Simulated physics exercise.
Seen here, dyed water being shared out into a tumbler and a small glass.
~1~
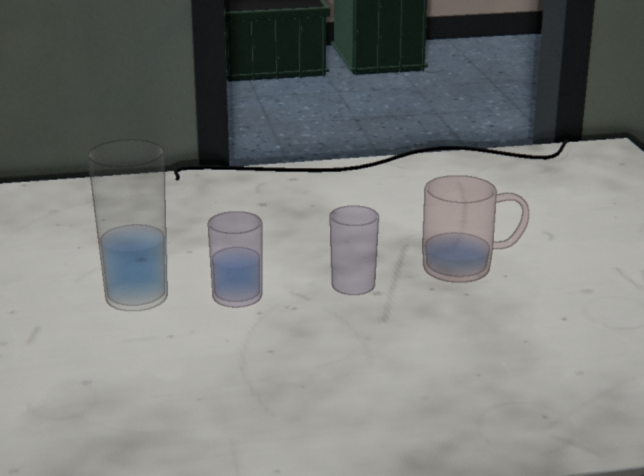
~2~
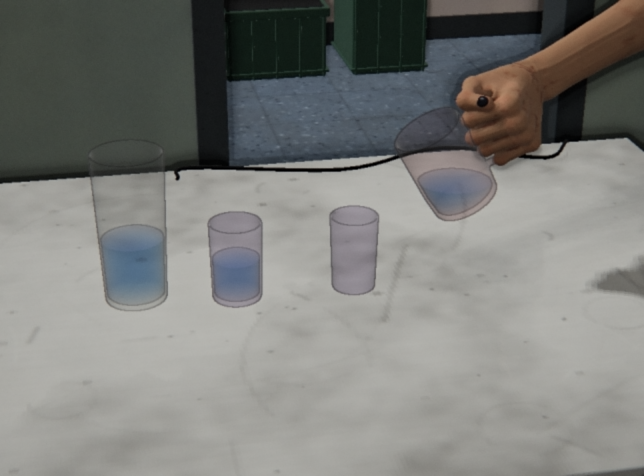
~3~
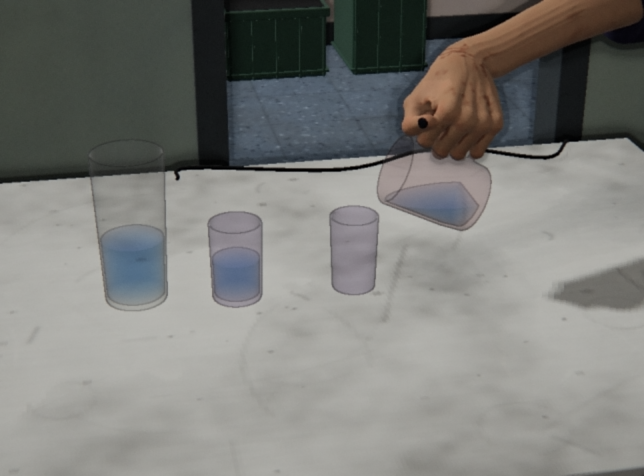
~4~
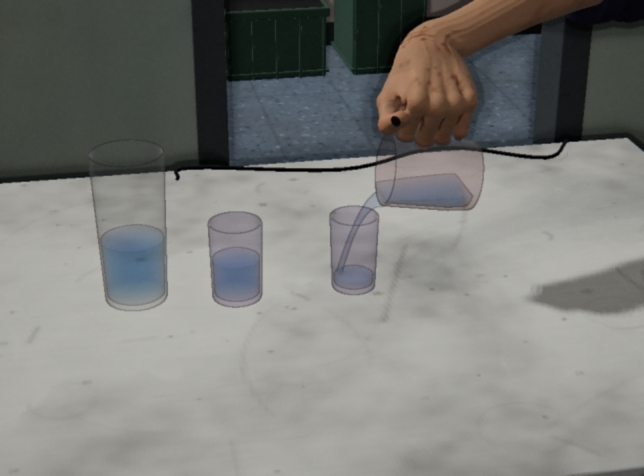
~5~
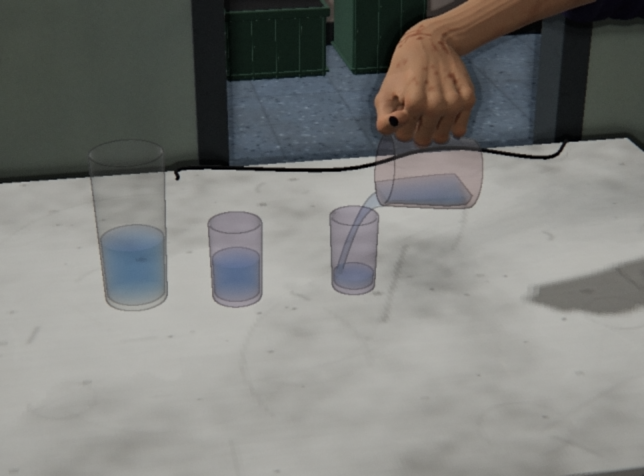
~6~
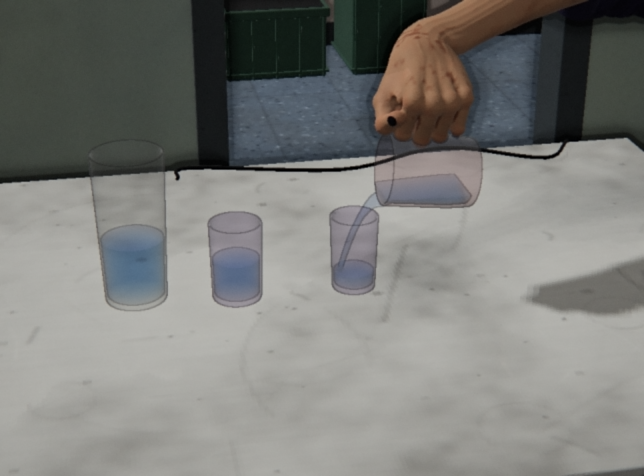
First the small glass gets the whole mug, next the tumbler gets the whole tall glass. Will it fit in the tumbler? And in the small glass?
The tumbler runs over and the small glass takes it all.
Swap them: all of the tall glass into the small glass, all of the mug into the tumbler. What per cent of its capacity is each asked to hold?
In turn 160 and 90 per cent.
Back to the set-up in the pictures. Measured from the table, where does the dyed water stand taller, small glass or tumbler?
In the tumbler on the left.
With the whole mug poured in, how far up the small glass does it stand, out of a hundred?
Roughly 60 per cent.
Soon after, the small glass is about half full.
Later, the small glass is about two thirds full.
In the end, the tumbler is full to the brim and has run over; the small glass is about two thirds full.
